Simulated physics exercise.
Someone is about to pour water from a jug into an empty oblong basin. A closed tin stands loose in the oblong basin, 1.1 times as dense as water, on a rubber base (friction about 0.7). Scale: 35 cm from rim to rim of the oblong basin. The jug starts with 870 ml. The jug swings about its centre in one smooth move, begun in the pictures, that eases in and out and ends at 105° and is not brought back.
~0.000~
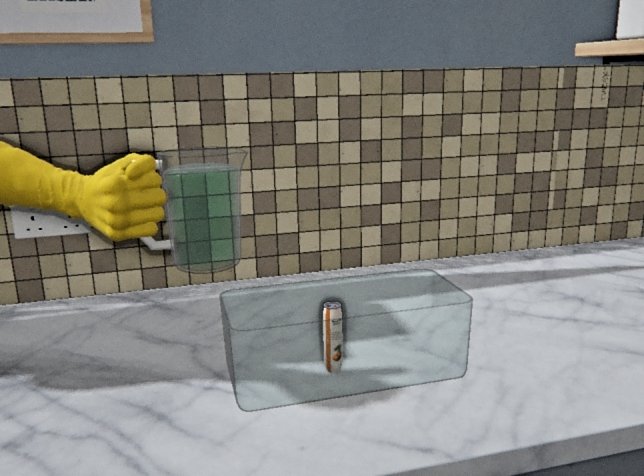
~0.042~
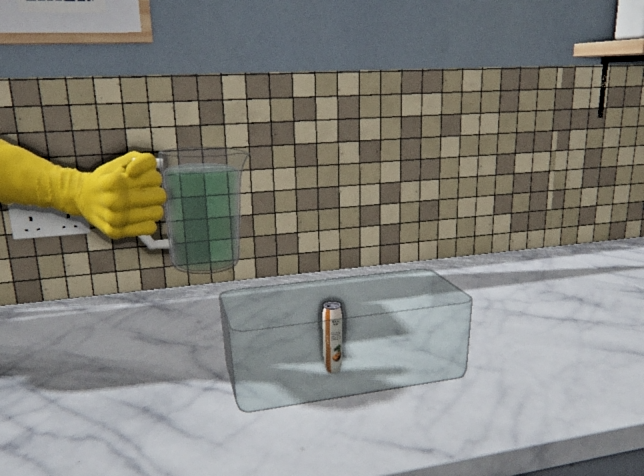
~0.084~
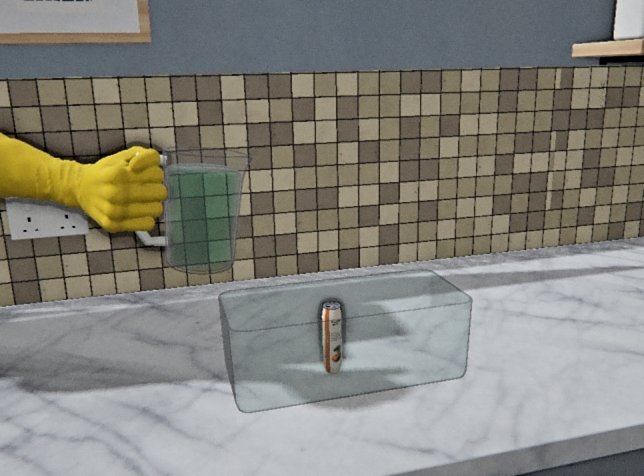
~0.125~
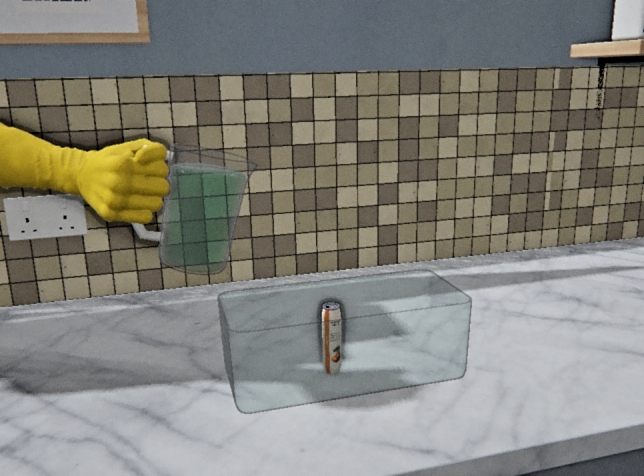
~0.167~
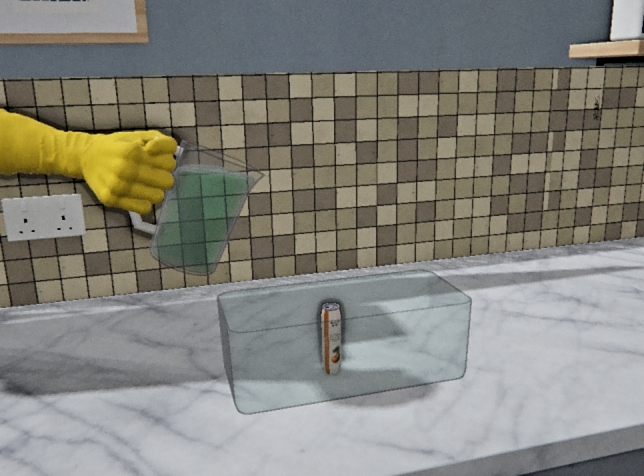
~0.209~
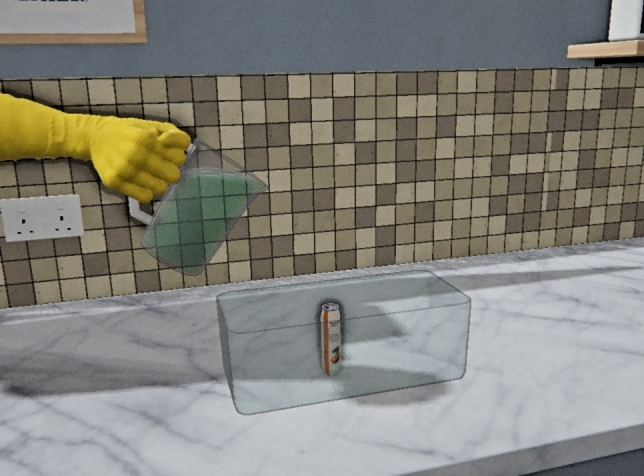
On a marble kitchen counter, a yellow-gloved hand smoothly tilting a clear jug of green liquid rightward near a tin in a basin.
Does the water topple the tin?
It goes over.
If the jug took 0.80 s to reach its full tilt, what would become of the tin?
Then it falls.
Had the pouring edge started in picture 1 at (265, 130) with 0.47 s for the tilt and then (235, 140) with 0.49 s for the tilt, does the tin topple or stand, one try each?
First it falls; then it falls.
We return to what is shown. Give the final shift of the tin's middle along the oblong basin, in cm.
About 12.0 cm.
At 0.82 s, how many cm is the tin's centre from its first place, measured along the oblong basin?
About 10 cm.
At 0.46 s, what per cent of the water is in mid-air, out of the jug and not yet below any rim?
Near 24 in a hundred.
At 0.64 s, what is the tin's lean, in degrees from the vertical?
It is at some 5°.
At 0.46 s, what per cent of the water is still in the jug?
Some 64 per cent.
Then, 0.46 s in, the tilt is 100° and 63 per cent is still to pour; the tin stands where it began.
Then, 0.64 s in, the tilt is 105° and 24 per cent is still to pour; the tin leans 6°.
Then, 0.82 s in, the tilt is 105° and 5 per cent is still to pour; the tin leans 60°.
Then, 1.03 s in, the tilt is 105° and 1 per cent is still to pour; the tin lies on its side.
Finally, the tin lies on its side.
